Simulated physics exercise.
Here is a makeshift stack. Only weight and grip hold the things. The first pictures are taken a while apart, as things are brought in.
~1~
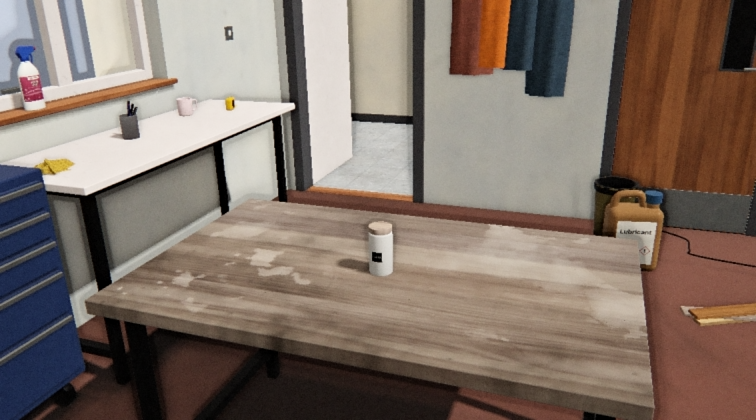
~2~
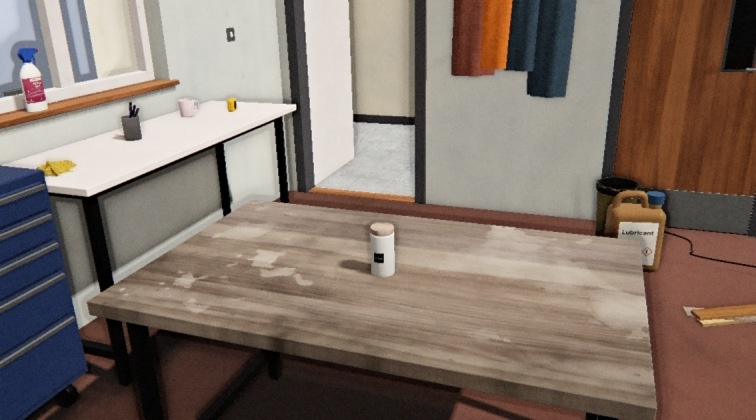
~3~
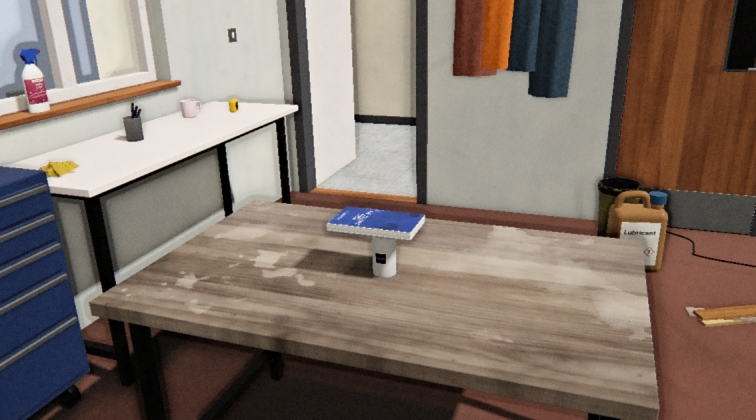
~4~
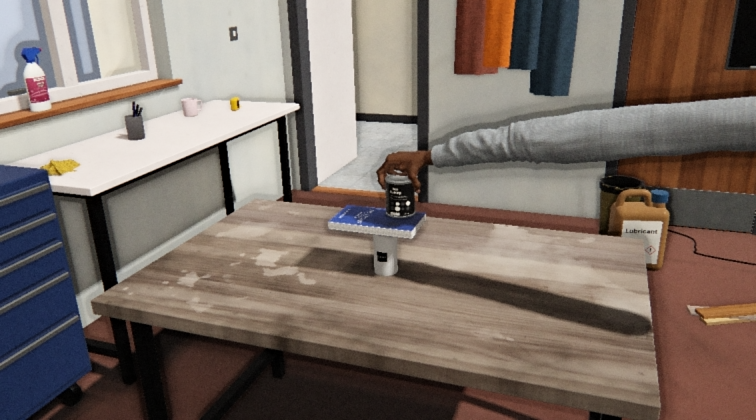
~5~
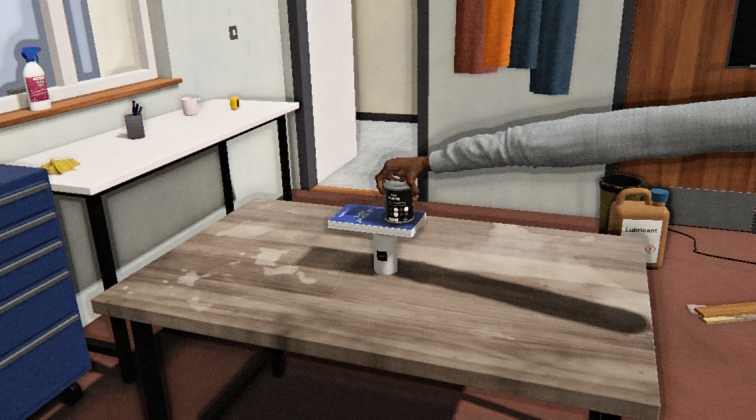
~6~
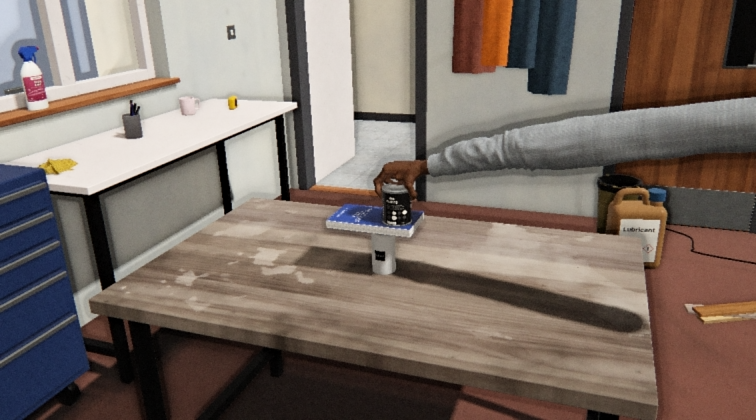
Hand in a grey sleeve setting a black tin on a blue book laid across a white jar on a wooden table.
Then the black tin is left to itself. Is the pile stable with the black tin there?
The stack keeps its balance.
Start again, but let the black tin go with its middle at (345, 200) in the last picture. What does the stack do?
Then it comes apart.
Then, 0.30 s on from there, no change.
Then, 0.70 s on from there, black tin resting near (397, 205).
In the end, all 3 unmoved. At the end, from the last picture's camera, black tin near (397, 205). The stack holds.
